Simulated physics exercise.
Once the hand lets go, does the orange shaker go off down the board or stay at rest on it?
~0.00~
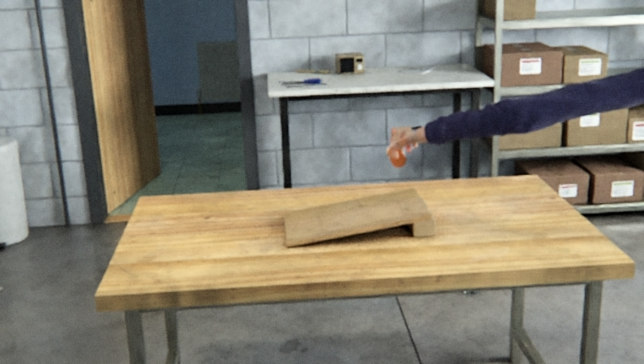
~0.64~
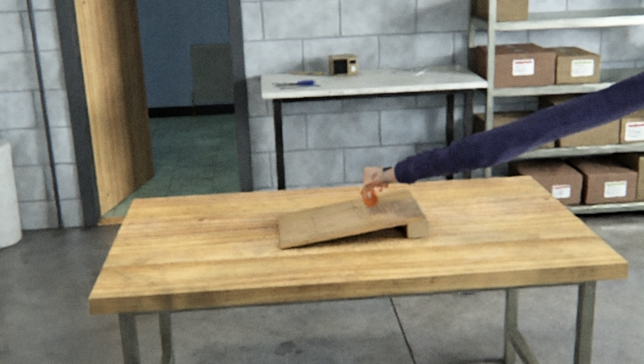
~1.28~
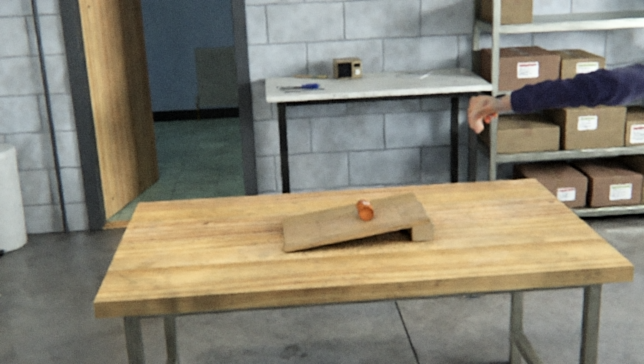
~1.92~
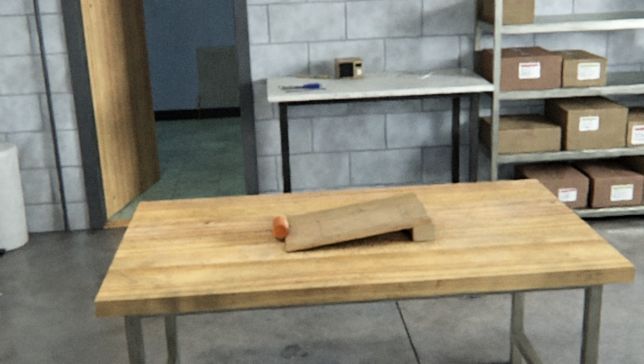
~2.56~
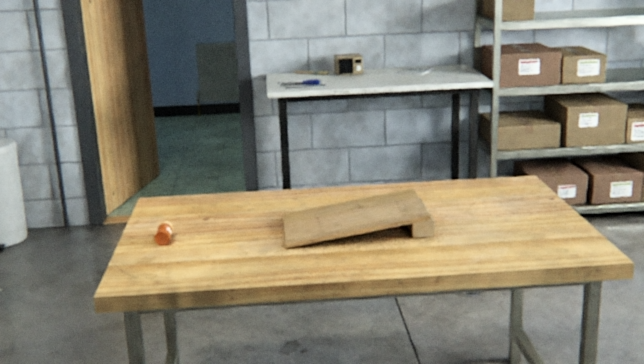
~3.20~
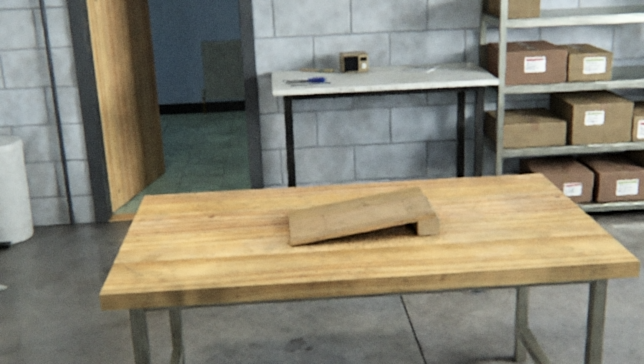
The orange shaker goes down the board to the left and leaves it, moving onto the table and then out of view.
